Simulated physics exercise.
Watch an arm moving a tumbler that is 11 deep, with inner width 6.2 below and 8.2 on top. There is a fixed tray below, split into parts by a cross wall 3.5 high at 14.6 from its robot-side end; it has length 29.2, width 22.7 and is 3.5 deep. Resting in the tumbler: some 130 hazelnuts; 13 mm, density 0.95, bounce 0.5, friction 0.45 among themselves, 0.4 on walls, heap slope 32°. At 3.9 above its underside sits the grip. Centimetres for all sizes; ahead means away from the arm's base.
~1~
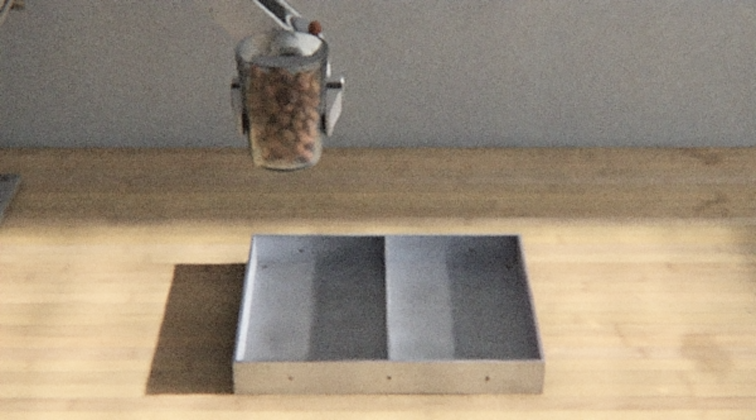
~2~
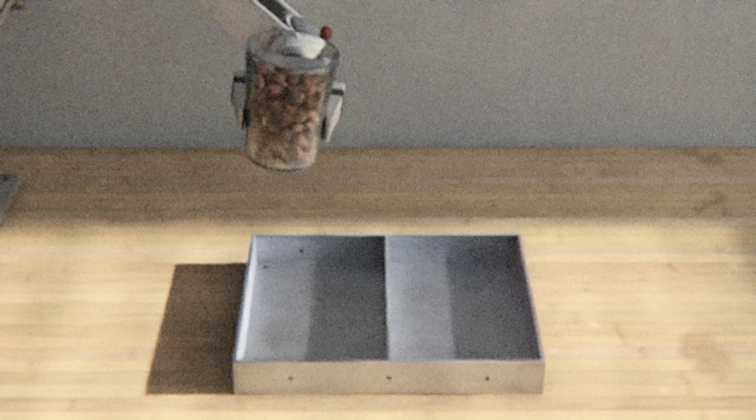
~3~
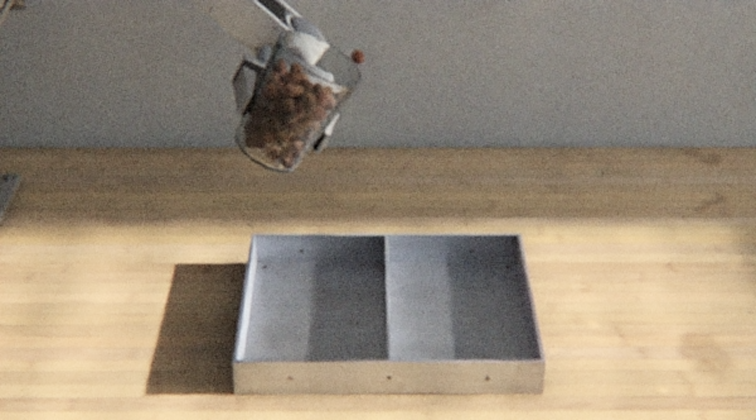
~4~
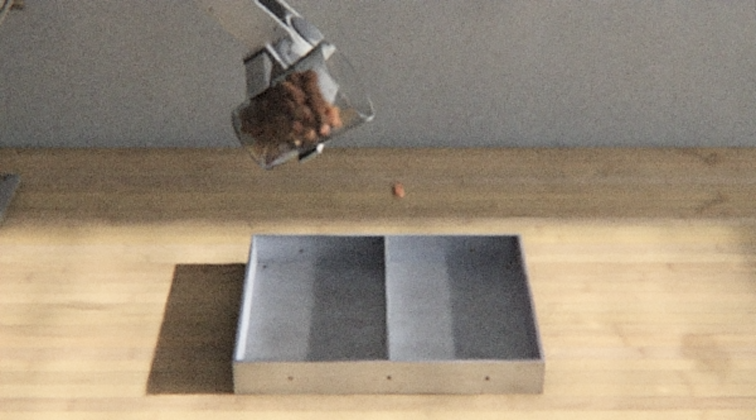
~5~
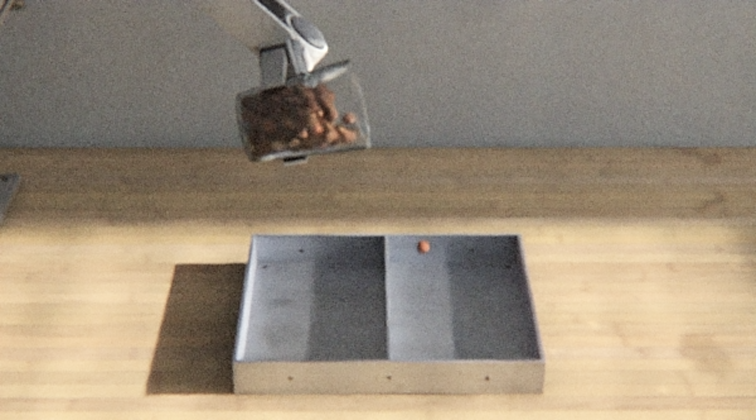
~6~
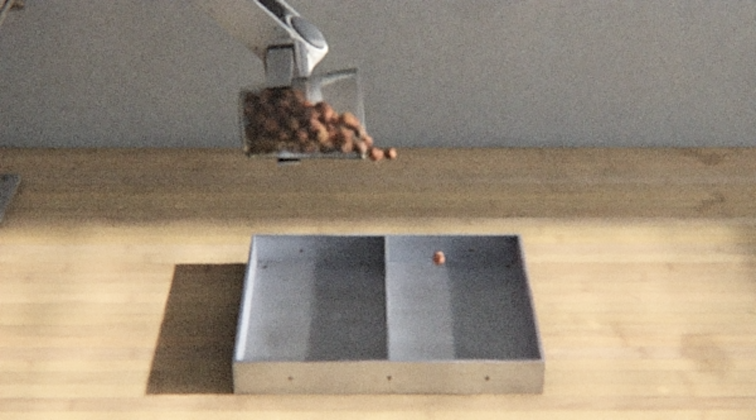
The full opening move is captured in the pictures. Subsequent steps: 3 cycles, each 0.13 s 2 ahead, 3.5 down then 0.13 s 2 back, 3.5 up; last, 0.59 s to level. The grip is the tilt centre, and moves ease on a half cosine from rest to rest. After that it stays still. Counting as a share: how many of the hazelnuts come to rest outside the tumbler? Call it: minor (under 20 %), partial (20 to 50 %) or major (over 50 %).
My call is partial.
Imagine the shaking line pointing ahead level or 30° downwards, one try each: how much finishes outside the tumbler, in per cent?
Near 80 and 65 percent respectively.
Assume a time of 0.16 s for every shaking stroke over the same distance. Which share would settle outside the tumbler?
In that case about 35 in a hundred.
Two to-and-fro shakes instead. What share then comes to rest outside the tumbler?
I'd expect close to 25 per cent then.
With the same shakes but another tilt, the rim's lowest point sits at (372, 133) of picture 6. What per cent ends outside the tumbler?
About 0 percent.
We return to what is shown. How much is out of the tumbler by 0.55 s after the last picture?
25 %.
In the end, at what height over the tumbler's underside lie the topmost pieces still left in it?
Roughly 8.0 cm.
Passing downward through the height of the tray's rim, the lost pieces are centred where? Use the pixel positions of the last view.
Estimated centre around (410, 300) in pixels.
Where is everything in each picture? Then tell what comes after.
Tumbler middle at (284, 105), level; upper third of the load around (287, 93), from x 255 to 315, top at y 30; 128 in the tumbler, in the first picture.
Tumbler middle at (286, 105), tilted 8° forward; upper third of the load around (287, 94), from x 255 to 325, top at y 35, in the second picture.
Tumbler middle at (292, 106), tilted 29° forward; upper third of the load around (289, 95), from x 250 to 360, top at y 60; 127 in the tumbler, 1 in flight or on a rim, in the third picture.
Tumbler middle at (298, 111), tilted 56° forward; upper third of the load around (293, 99), from x 245 to 395, top at y 75; 127 in the tumbler, 1 in flight or on a rim, in the fourth picture.
Tumbler middle at (301, 116), tilted 77° forward; upper third of the load around (288, 103), from x 250 to 420, top at y 90; 127 in the tumbler, 1 in the far-side part, in the fifth picture.
Tumbler middle at (301, 118), tilted 85° forward; upper third of the load around (282, 111), from x 250 to 440, top at y 95; 126 in the tumbler, 1 in the far-side part, 1 in flight or on a rim, in the sixth picture.
Then, 0.55 s after the last picture, tilted 85° forward, highest piece 25 above the table; 98 in the tumbler, 21 in the far-side part, 9 in flight or on a rim.
Then, 1.10 s after the last picture, tilted 38° forward, highest piece 28 above the table; 89 in the tumbler, 35 in the far-side part, 3 in the robot-side part, 1 on the table or floor.
Then, 1.57 s after the last picture, level, highest piece 28 above the table; 89 in the tumbler, 35 in the far-side part, 3 in the robot-side part, 1 on the table or floor.
Then, 2.62 s after the last picture, level, highest piece 28 above the table; 89 in the tumbler, 35 in the far-side part, 3 in the robot-side part, 1 on the table or floor.
Final count, 89 in the tumbler, 35 in the far-side part, 3 in the robot-side part, 1 on the table or floor. That is 30 % outside the tumbler.
